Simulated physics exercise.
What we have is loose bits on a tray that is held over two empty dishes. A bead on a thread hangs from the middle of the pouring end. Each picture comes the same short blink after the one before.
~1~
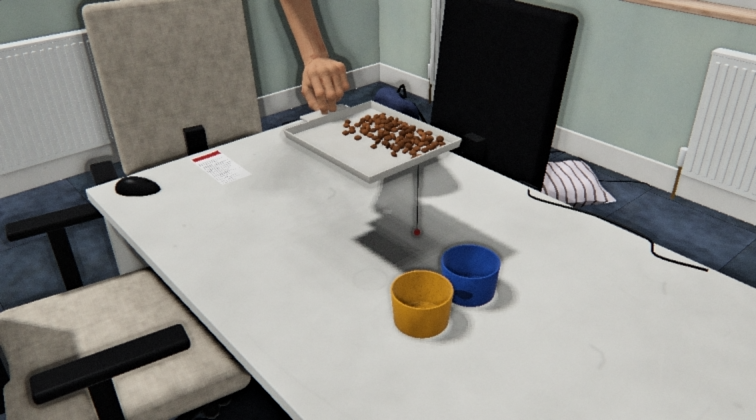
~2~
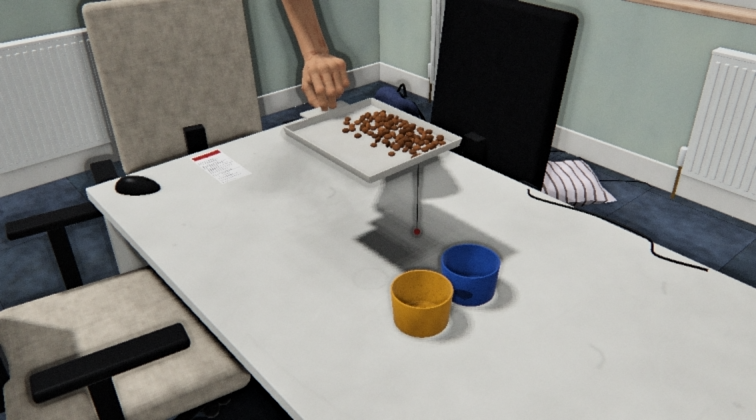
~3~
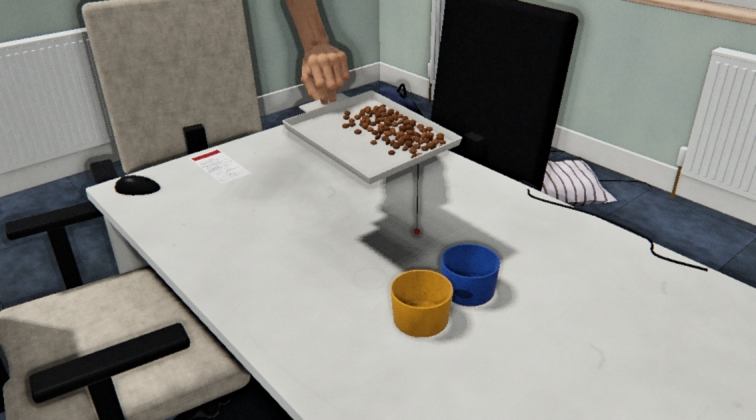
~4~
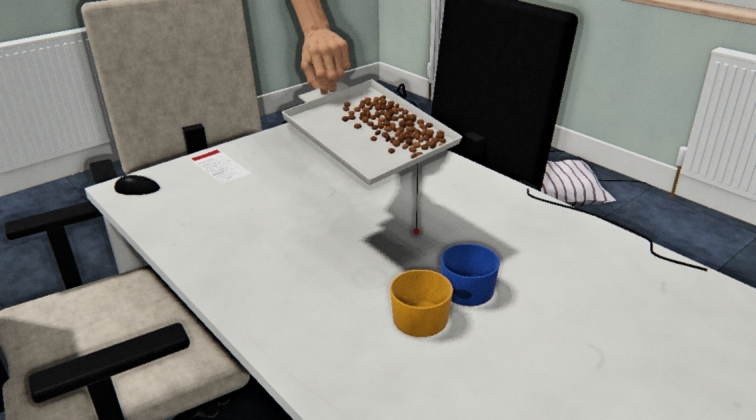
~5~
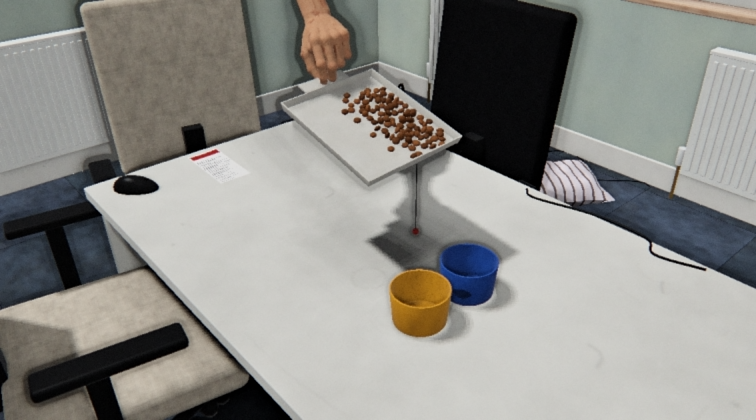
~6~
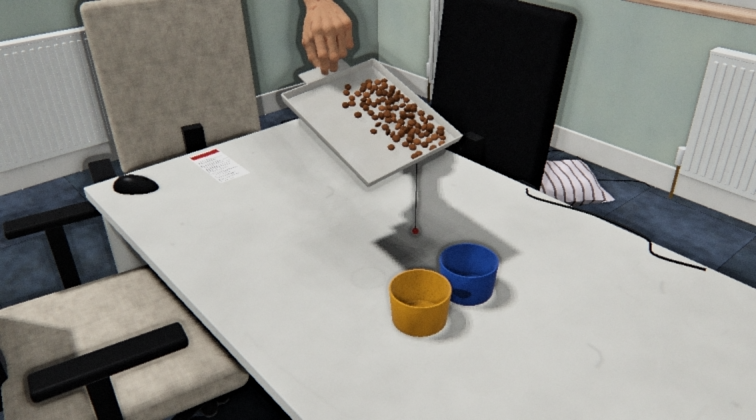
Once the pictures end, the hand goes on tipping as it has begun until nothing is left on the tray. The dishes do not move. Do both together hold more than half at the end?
The two hold under half of the load.
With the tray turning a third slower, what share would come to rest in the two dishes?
Roughly 10 in a hundred.
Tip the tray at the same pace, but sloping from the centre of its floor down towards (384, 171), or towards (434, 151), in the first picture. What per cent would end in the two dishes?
The first gives 0 %, the second 0 %.
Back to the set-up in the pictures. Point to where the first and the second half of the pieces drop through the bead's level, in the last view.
First near (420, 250), later near (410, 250).
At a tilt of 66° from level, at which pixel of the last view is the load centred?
At about (412, 153).
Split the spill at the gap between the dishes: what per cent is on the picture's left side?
It comes to 90 per cent or so.
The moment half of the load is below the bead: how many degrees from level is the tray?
At about 95°.
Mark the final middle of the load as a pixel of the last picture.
Near (416, 290).
Soon, tray tipped steeply; nearly all on the tray; a small part in the air.
A while on, tray tipped past a quarter turn; about a quarter on the tray; a small part in the left dish; a small part in the right dish; about half outside both; a small part in the air.
Towards the end, tray tipped past a quarter turn; a small part in the left dish; about a quarter in the right dish; most outside both.
Finally, tray tipped past a quarter turn; a small part in the left dish; about a quarter in the right dish; most outside both.
